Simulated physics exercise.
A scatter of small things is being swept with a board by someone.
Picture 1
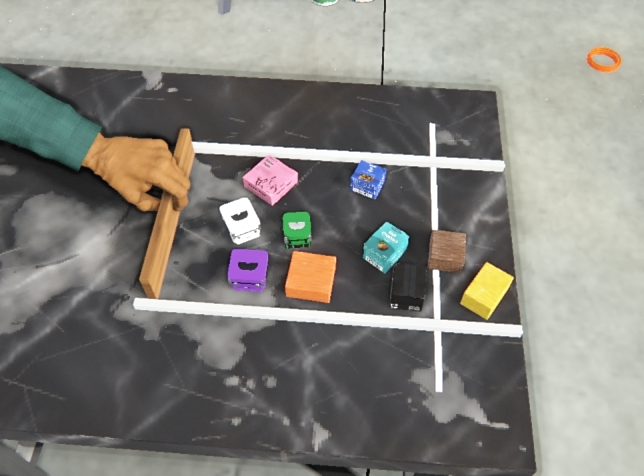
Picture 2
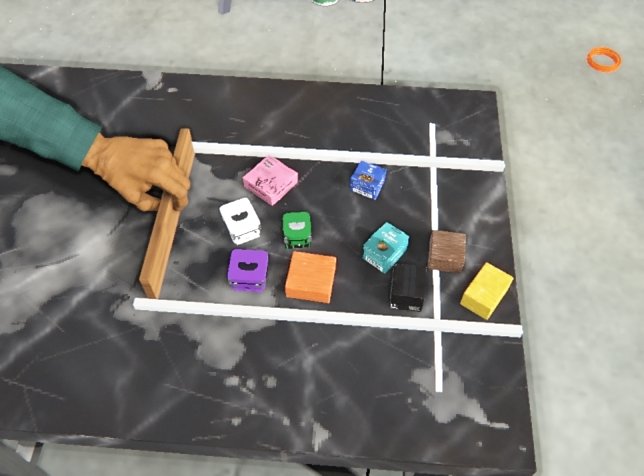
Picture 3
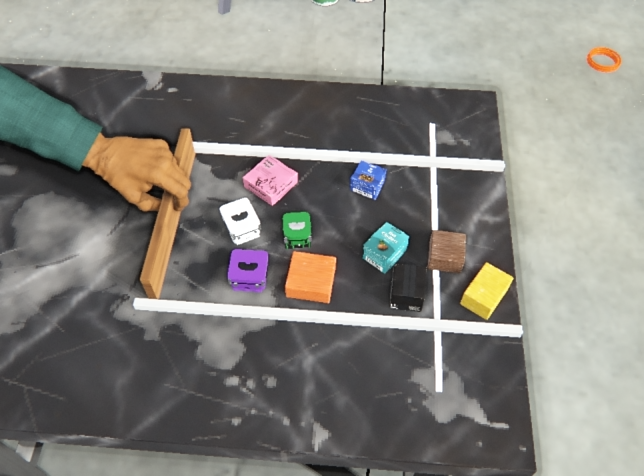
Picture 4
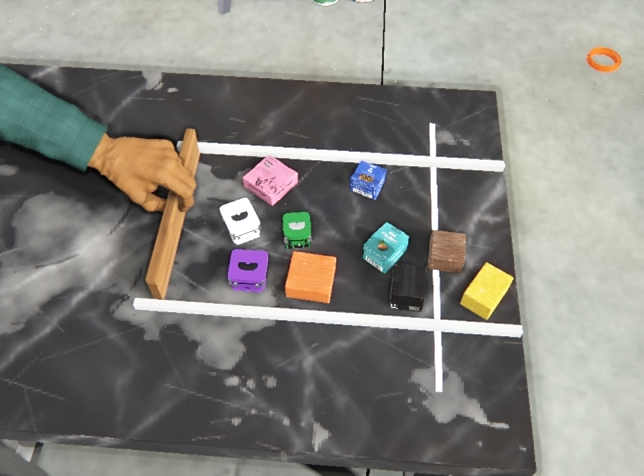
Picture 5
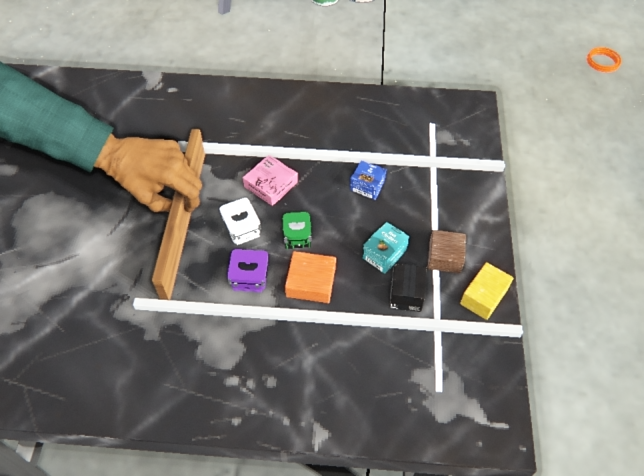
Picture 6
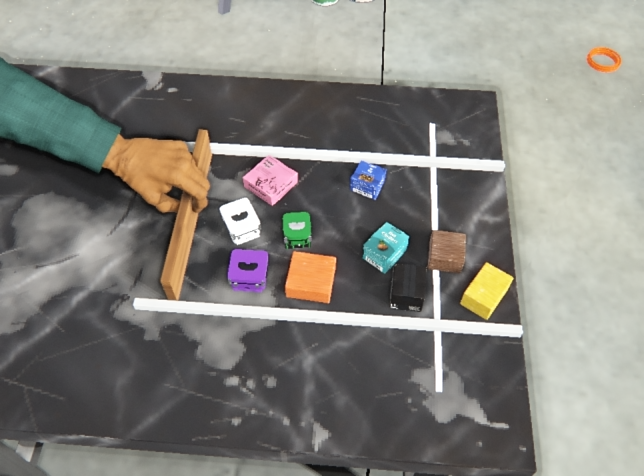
To begin with, a hand in a green sleeve holds a wooden board upright at the left of a dark marbled table, with colourful blocks and small cases scattered between white lines. The board stays nearly still, then the hand slides it slightly right toward the objects, which remain in place.
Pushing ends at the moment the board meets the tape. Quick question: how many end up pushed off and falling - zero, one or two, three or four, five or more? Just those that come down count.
The table is going to lose three pieces, maybe four.
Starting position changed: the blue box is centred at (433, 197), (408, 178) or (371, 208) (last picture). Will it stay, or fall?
Spot by spot, it stays put, then stays put, then stays put.
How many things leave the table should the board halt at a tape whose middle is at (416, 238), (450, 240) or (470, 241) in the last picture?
So, one try after another, the floor gets 2, then 4, then 6.
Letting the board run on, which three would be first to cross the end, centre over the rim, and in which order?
Order, earliest first: Yellow block, brown block, black box.
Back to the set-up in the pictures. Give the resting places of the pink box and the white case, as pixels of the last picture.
Pink box at about (453, 182), white case at about (451, 242).
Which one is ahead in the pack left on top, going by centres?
Turquoise box.
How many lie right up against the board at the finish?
I count 3 of them.
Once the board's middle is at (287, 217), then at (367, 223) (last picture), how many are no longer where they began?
First 5 and then 10.
Soon after, none off yet; yellow block at rest near (487, 291); brown block at rest near (447, 252); black box at rest near (408, 288).
At rest, the number that fall off is three or four; fallen, black box, brown block and yellow block.
